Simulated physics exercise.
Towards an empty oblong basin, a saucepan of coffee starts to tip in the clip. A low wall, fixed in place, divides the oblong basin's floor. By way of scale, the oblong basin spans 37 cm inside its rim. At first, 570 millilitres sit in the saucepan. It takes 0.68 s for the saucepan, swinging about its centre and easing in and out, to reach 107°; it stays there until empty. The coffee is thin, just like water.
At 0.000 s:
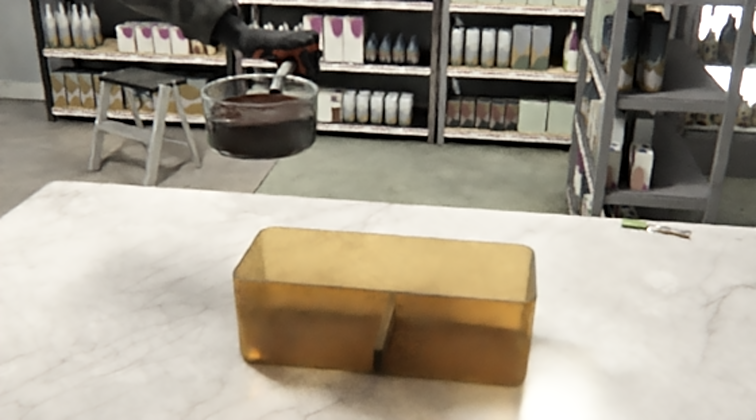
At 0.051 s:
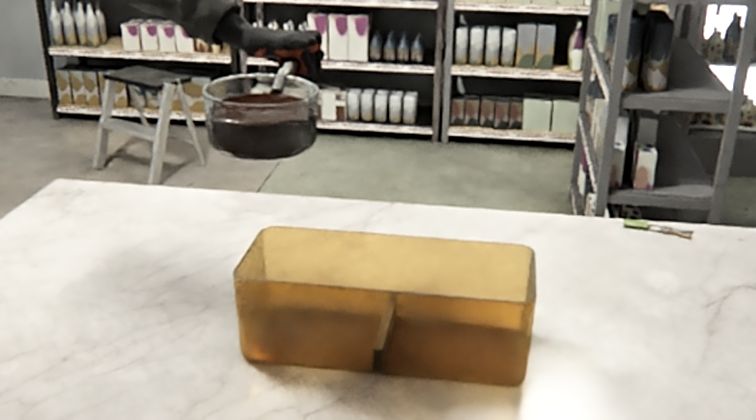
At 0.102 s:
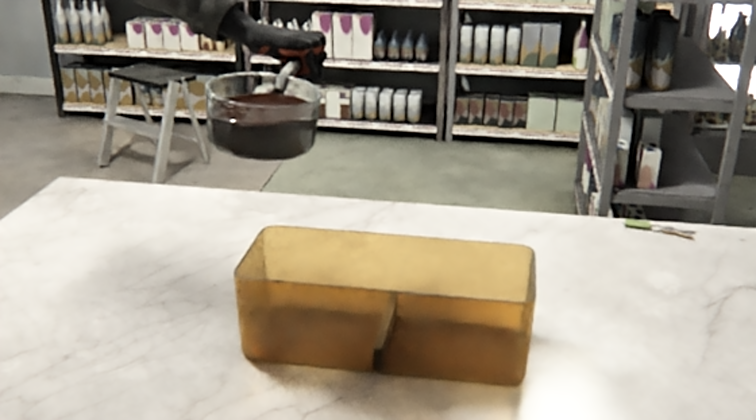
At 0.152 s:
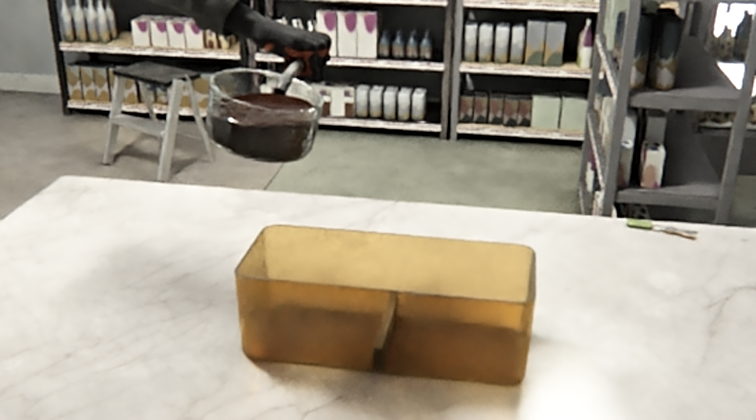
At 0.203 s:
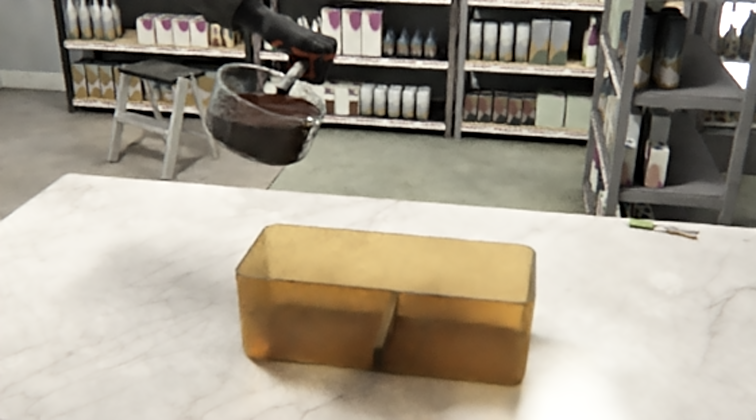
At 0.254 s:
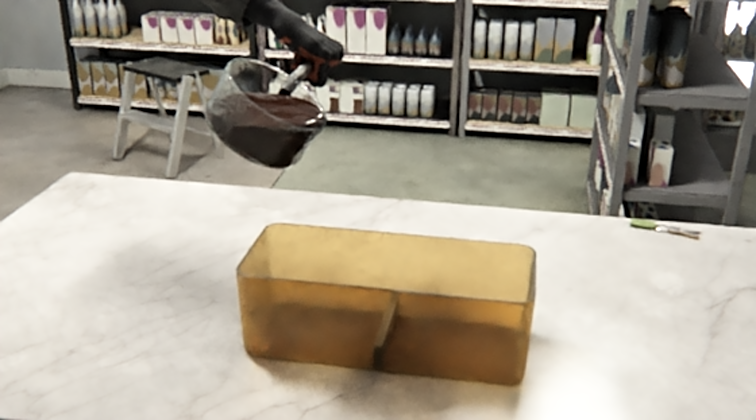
In a storeroom or shop lined with shelves of bottles and boxes, a pale marble-like counter is seen from slightly above, the view drifting very slightly. An empty, translucent amber oblong basin with a low dividing wall sits on it, with a grey step stool behind at left. Above and beyond the basin, a dark-gloved hand steadily tilts a clear glass saucepan of dark brown coffee rightward, its liquid nearing the lowered rim.
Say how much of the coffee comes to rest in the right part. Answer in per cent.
About 16 per cent comes to rest there.
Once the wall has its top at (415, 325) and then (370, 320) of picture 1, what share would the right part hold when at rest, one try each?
20 per cent first, 40 per cent second.
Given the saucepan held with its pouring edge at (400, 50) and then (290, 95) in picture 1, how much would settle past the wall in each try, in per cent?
I'd say 85 percent on the first go, 15 percent on the next.
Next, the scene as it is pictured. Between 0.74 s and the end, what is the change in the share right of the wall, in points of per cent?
The right part gains close to 5 per cent.
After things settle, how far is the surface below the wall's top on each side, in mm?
Measured: Left around 16 mm, right around 30 mm.
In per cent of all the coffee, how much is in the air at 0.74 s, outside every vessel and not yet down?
Estimate: About 10 in a hundred.
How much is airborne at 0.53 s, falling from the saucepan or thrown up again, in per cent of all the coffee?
Some 56 per cent.
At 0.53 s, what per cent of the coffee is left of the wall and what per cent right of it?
Around 18 on the left and around 0 on the right.
By 0.53 s the tilt is 95° and 26 per cent is still to pour, 18 is left of the wall and 0 right of it.
By 0.74 s the tilt is 107° and 5 per cent is still to pour, 74 is left of the wall and 11 right of it.
By 0.95 s the tilt is 107° and 0 per cent is still to pour, 81 is left of the wall and 14 right of it.
By 1.18 s the tilt is 107° and 0 per cent is still to pour, 81 is left of the wall and 16 right of it.
At rest 81 per cent lies left of the wall, 16 right of it and 3 outside.
